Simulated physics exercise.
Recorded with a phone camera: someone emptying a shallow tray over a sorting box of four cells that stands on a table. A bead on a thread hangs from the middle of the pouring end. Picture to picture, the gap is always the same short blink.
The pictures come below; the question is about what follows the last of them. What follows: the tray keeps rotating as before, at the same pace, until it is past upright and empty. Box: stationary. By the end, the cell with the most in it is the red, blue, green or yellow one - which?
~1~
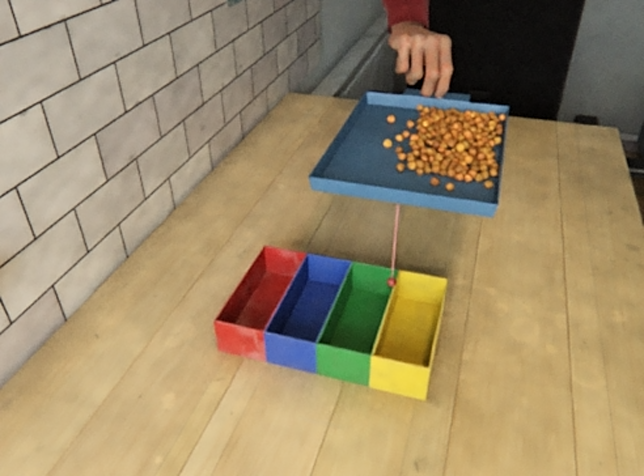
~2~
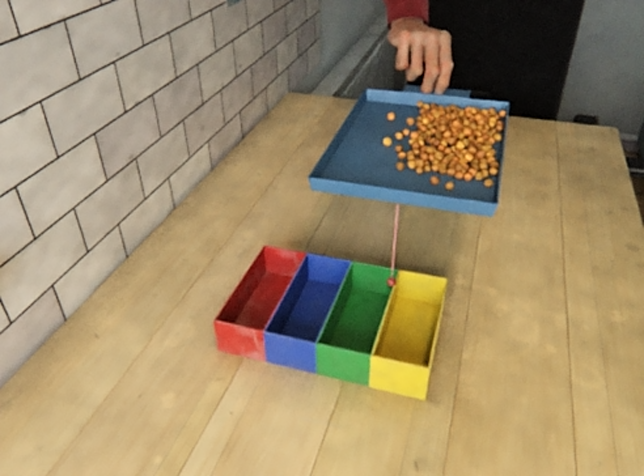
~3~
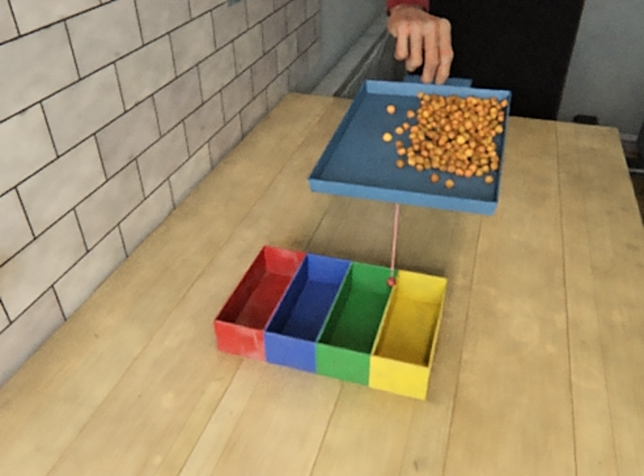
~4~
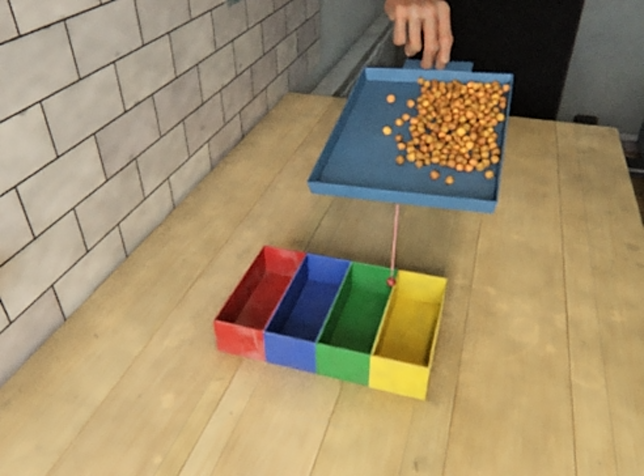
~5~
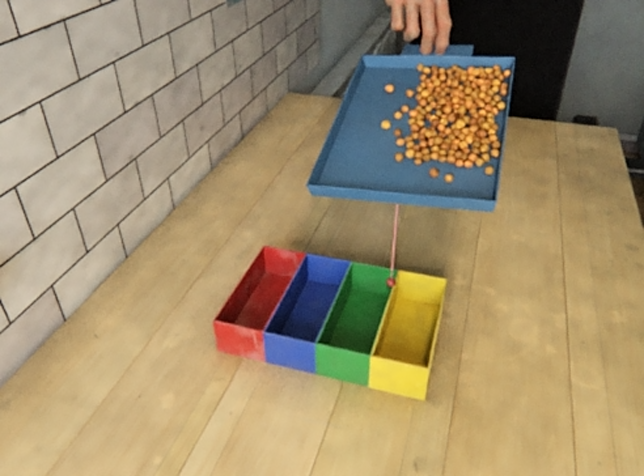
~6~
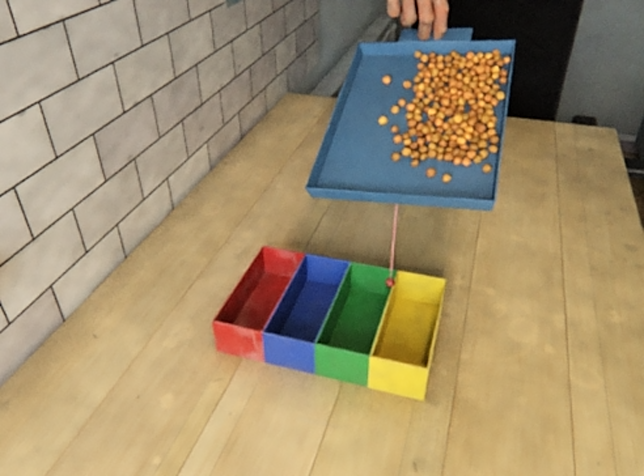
The blue one.
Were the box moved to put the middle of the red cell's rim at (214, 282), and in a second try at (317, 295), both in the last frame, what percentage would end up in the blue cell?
Trial 1 around 10 percent, trial 2 around 30 percent.
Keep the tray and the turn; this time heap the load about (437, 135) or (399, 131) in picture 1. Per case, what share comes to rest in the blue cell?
First case: Close to 50 %; second case: Close to 60 %.
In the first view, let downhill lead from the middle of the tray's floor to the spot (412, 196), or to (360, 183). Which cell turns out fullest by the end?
Yellow first, the cell in blue second.
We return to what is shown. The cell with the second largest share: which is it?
That's the green one.
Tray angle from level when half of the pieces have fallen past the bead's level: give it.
Somewhere near 115 degrees, I'd say.
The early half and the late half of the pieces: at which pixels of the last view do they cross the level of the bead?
It passes near (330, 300) first and then near (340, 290).
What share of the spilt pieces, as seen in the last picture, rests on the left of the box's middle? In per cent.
Near 60 in a hundred.
Soon, tray tipped steeply; most on the tray; a stray few in the blue cell; a stray few in the red cell; a stray few in the green cell; a small part falling or outside the box.
A while on, tray tipped past a quarter turn; about two thirds on the tray; about a quarter in the blue cell; a small part in the green cell; a small part in the red cell; a stray few in the yellow cell; a small part falling or outside the box.
Towards the end, tray tipped past a quarter turn; about half in the blue cell; about a quarter in the green cell; a small part in the yellow cell; a small part in the red cell; a small part falling or outside the box.
Finally, tray tipped past a quarter turn; about half in the blue cell; about a quarter in the green cell; a small part in the yellow cell; a small part in the red cell; a small part outside the box.
